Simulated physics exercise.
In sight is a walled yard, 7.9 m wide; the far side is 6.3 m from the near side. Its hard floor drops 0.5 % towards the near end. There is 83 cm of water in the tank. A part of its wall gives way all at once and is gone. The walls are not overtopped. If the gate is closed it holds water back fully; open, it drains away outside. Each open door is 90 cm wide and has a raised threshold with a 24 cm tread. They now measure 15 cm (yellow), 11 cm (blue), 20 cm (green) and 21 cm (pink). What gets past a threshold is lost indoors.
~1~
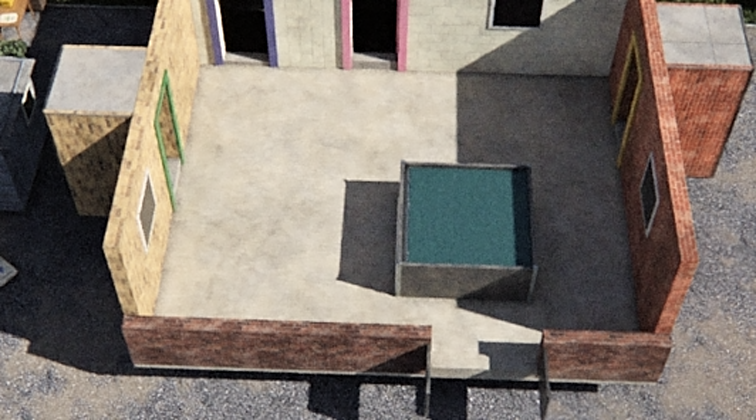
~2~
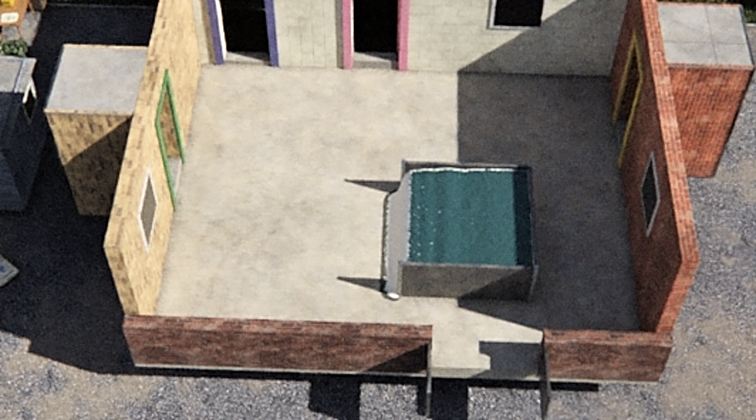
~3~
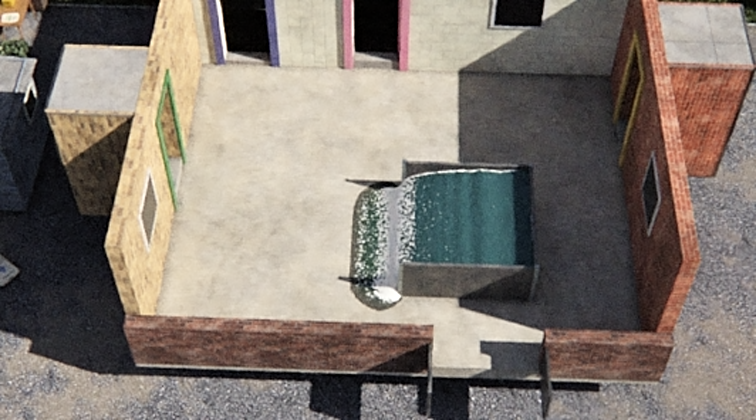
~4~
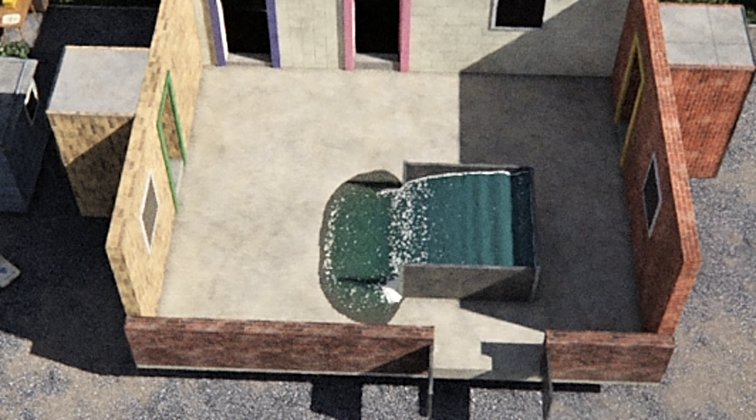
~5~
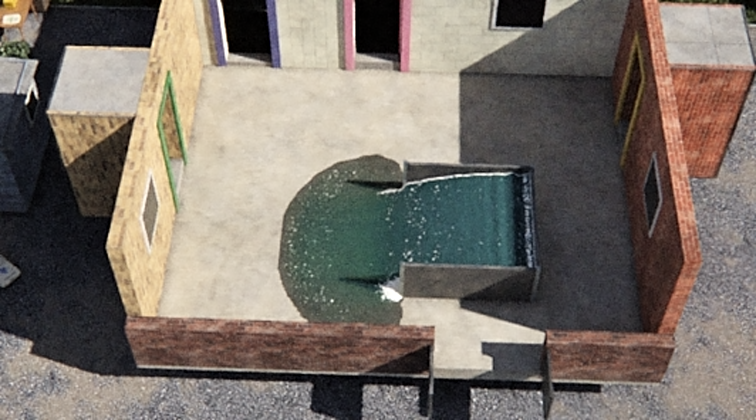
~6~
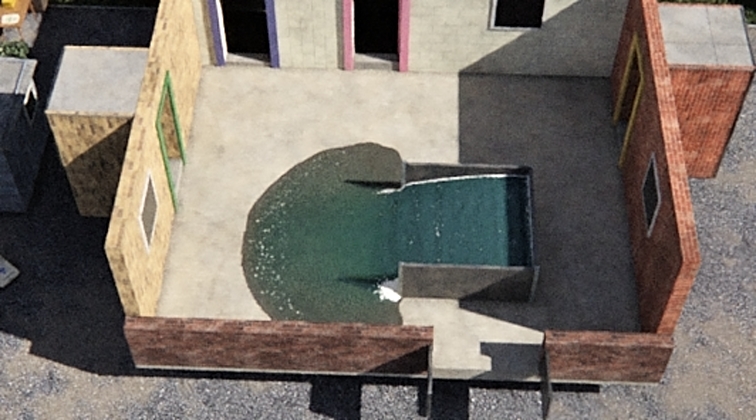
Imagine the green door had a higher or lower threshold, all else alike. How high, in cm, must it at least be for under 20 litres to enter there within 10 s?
About 28 cm.
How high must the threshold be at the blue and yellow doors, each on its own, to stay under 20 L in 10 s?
About 21 cm at blue and 8.0 cm at yellow.
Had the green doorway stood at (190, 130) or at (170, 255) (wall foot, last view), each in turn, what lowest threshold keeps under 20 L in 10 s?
Roughly 15 and 34 cm.
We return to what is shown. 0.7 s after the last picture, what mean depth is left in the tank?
About 40 cm.
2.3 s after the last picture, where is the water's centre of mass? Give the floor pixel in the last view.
Around (282, 233).
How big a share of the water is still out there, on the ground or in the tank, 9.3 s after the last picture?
About 90 per cent.
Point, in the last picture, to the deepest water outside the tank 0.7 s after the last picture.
Around (170, 244).
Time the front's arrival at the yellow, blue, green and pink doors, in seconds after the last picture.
Arrival: Yellow 6.5 s, blue 1.8 s, green 0.4 s, pink 3.4 s.
Then, 0.7 s after the last picture water covers 40 % of the floor, deepest (38 cm) near (170, 244); 29 cm at the green door, 2 litres in over its 20 cm threshold.
Then, 2.3 s after the last picture water covers 45 % of the floor, deepest (39 cm) near (201, 71); 27 cm at the green door, 76 litres in over its 20 cm threshold.
Then, 9.3 s after the last picture water covers 95 % of the floor, deepest (13 cm) near (627, 277); 8 cm at the green door, 91 litres in over its 20 cm threshold.
At the green door as built, the water peaked near 35 cm, 1.5 s after the last picture.
Run again over the same 10 s with other heights there, 33 litres in over 25.5 cm, 1 litre over 34.5 cm. The limit of 20 litres is kept from about 28 cm up.
